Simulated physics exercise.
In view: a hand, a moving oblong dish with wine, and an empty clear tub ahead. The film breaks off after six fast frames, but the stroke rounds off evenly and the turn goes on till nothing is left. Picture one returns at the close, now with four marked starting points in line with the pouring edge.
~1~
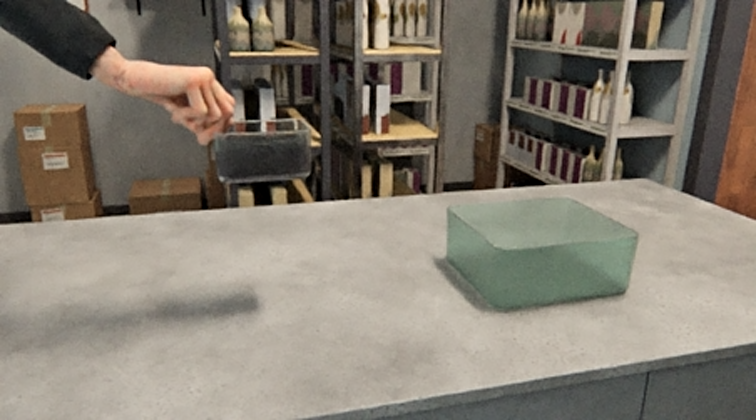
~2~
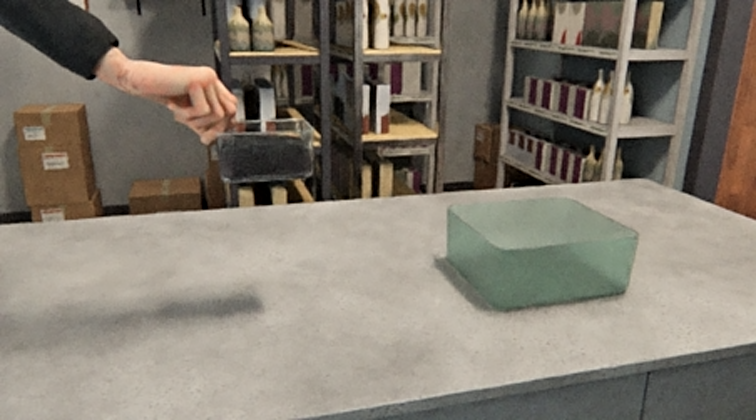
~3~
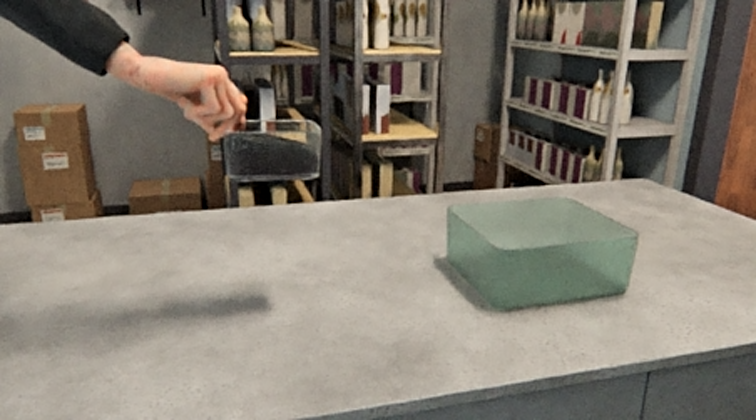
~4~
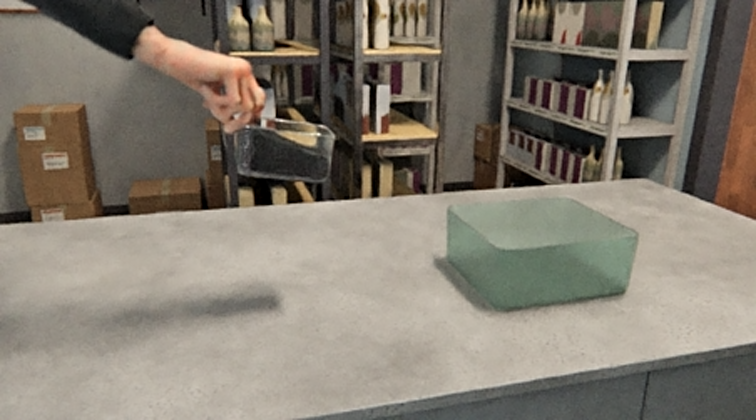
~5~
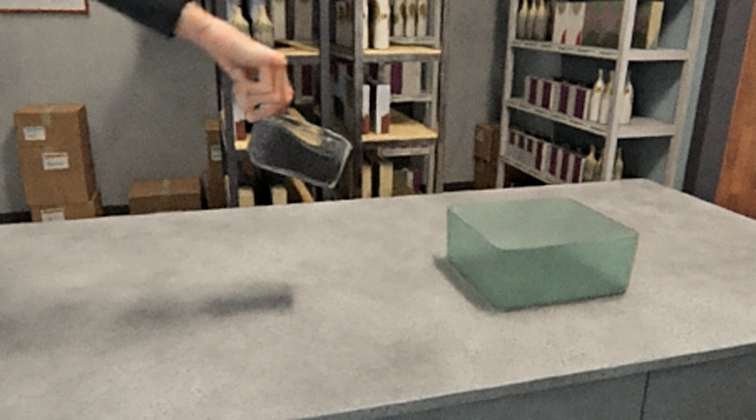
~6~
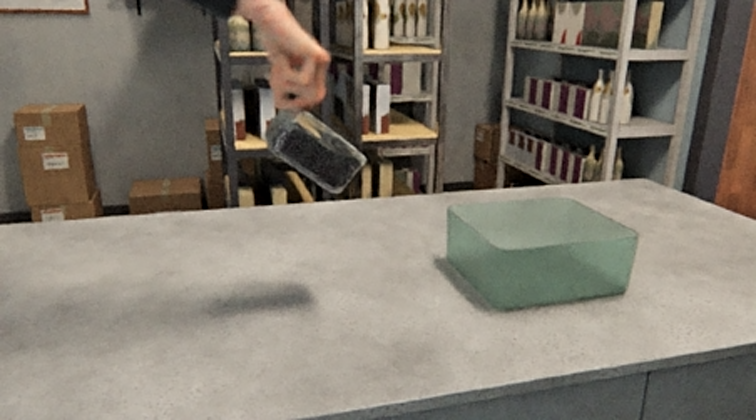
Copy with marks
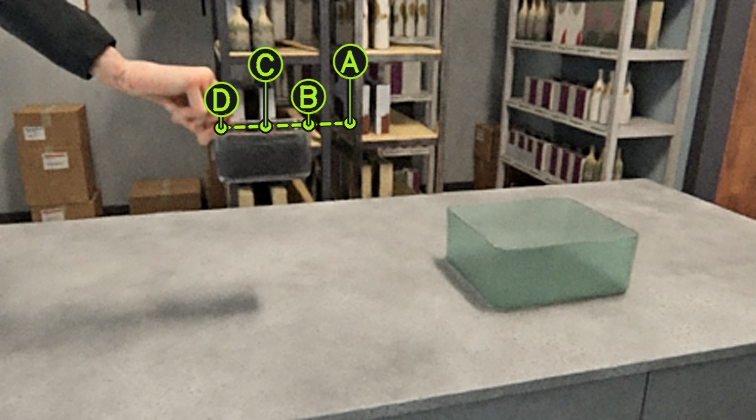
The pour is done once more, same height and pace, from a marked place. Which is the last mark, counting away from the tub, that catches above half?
A will do.
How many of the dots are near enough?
One.
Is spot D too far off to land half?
Yes.
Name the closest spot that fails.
The answer is B.
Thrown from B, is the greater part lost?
Yes.
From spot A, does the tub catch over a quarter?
Yes, it does.
On the marked copy, A at (350, 123); B at (308, 124); C at (265, 126); D at (221, 127).
Choosing A, about 76 % lands in the tub, 16 % falls short and 8 % goes beside or beyond.
Choosing B, about 8 % lands in the tub, 88 % falls short and 4 % goes beside or beyond.
Choosing C, about 0 % lands in the tub, 98 % falls short.
Choosing D, about 0 % lands in the tub, 100 % falls short.
